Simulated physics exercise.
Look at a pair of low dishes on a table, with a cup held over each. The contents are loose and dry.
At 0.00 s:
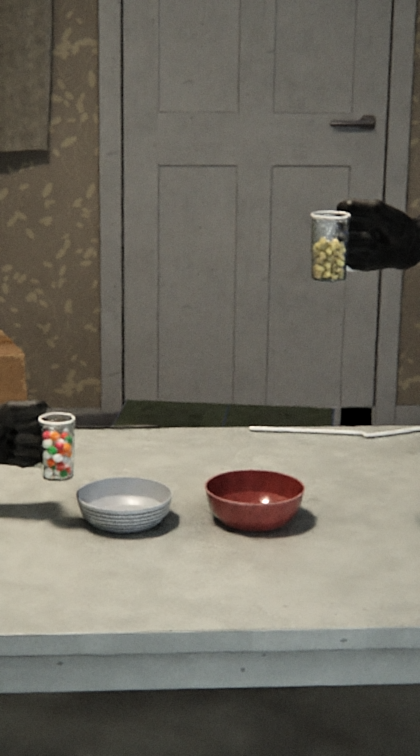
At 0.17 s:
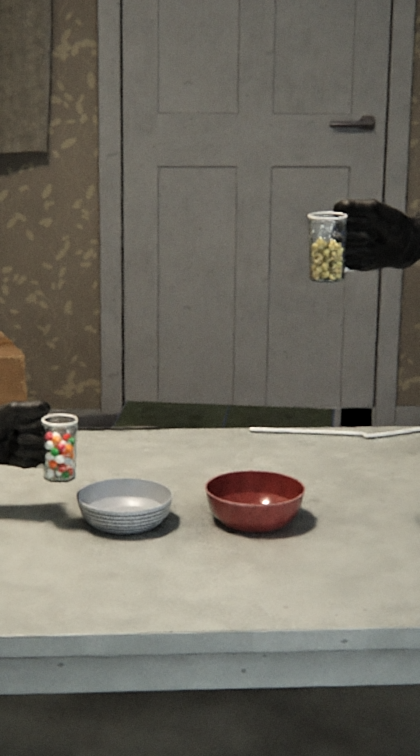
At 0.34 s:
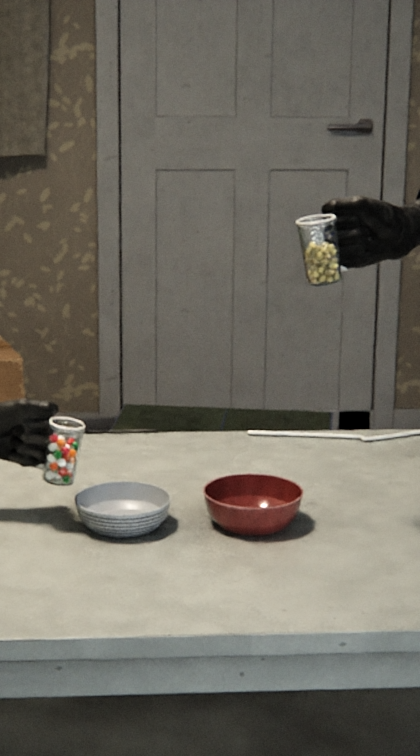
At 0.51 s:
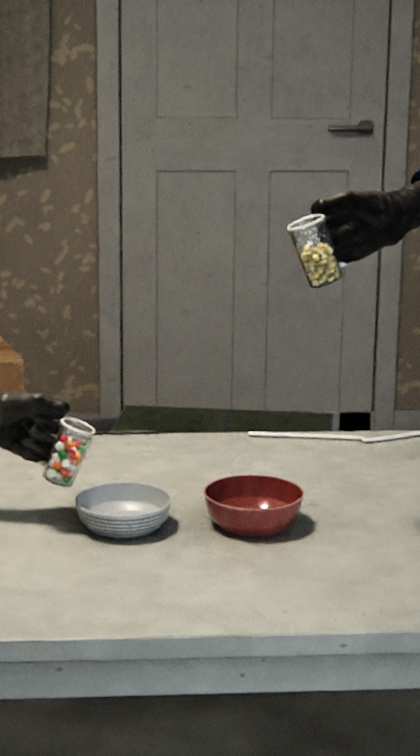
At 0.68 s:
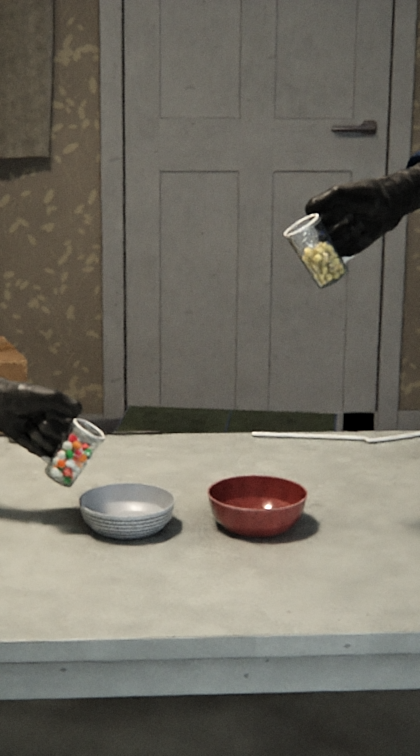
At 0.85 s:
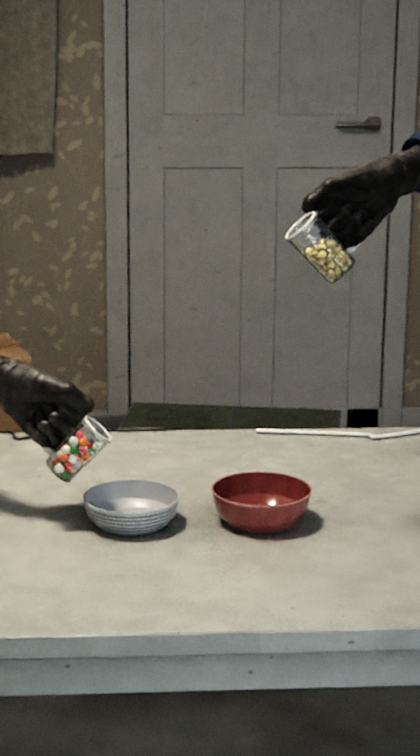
On a gray table before a paneled door, two black-gloved hands hold clear cups, one of multicolored beads low near a gray dish, one of pale beans high above a red dish; both gradually tilt the cups.
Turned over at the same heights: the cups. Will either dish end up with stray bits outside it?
As for stray bits, left: None, right: Some.
Around 1.39 s, left, all still in the cup; right, all still in the cup.
Around 1.87 s, left, about two thirds still in the cup, about a quarter in the dish, a small part in the air; right, most still in the cup, about a quarter in the air.
Around 2.27 s, left, all in the dish; right, most in the dish, a stray few outside the dish, about a quarter in the air.
Finally (3.2 s), left, all in the dish, none outside the dish; right, nearly all in the dish, a small part outside the dish.
